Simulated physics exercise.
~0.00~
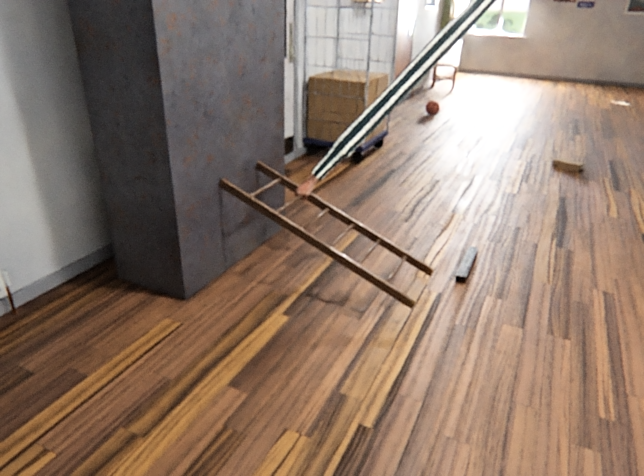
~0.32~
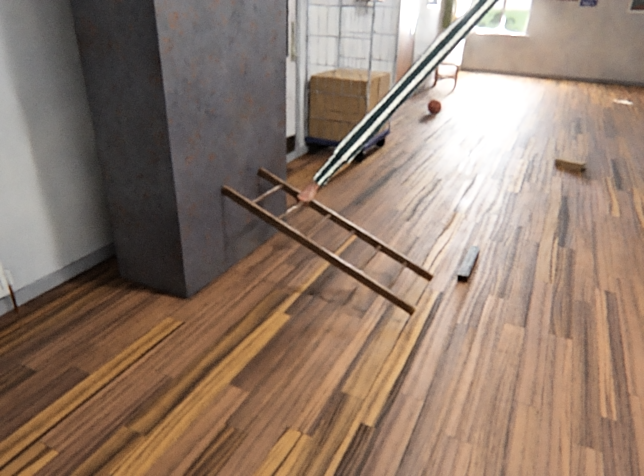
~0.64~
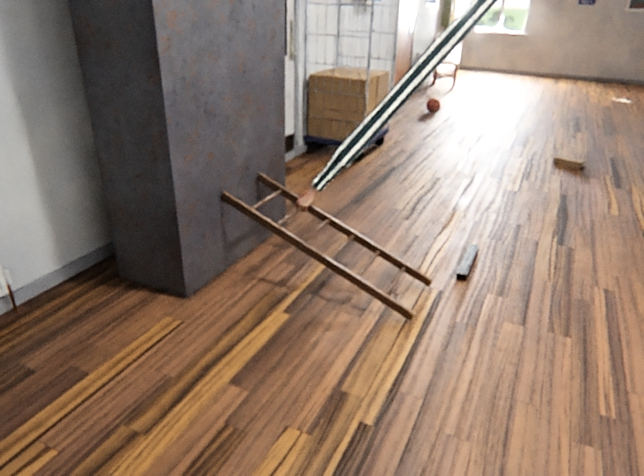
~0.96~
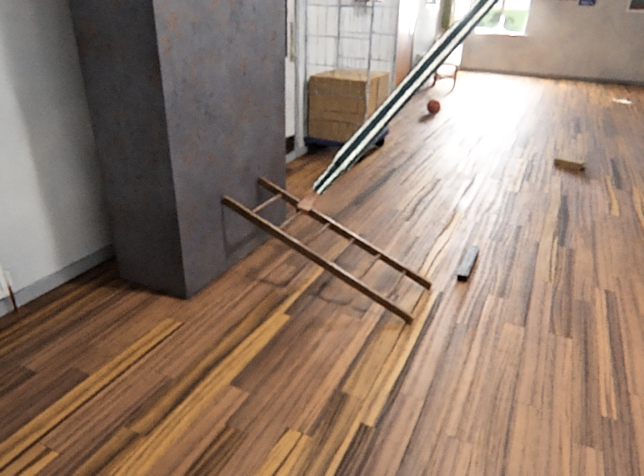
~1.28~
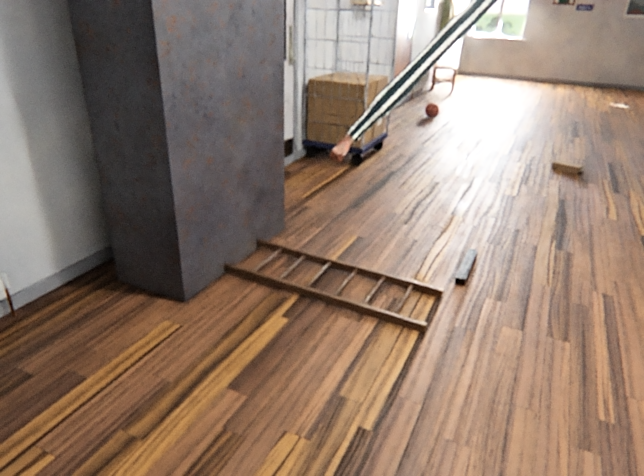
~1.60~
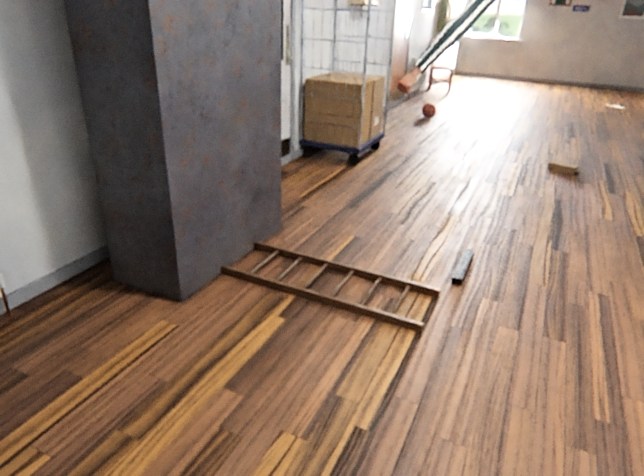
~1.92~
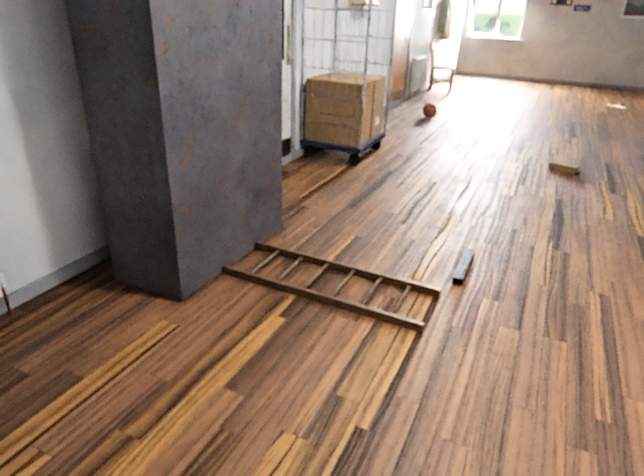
At first, an arm in a striped sleeve reaches in from the upper right and holds a small brown ladder that slants against a grey, block-like cupboard on a wooden floor. The hand stays near the ladder's raised end, shifting slightly while the ladder barely moves. Then the hand lets go and draws back, and the ladder's feet slip a little to the right as its raised end drops. The arm withdraws toward the upper right and leaves the view. The ladder ends lying flat and still on the floor beside the cupboard, close to the short dark strip, which has stayed put.
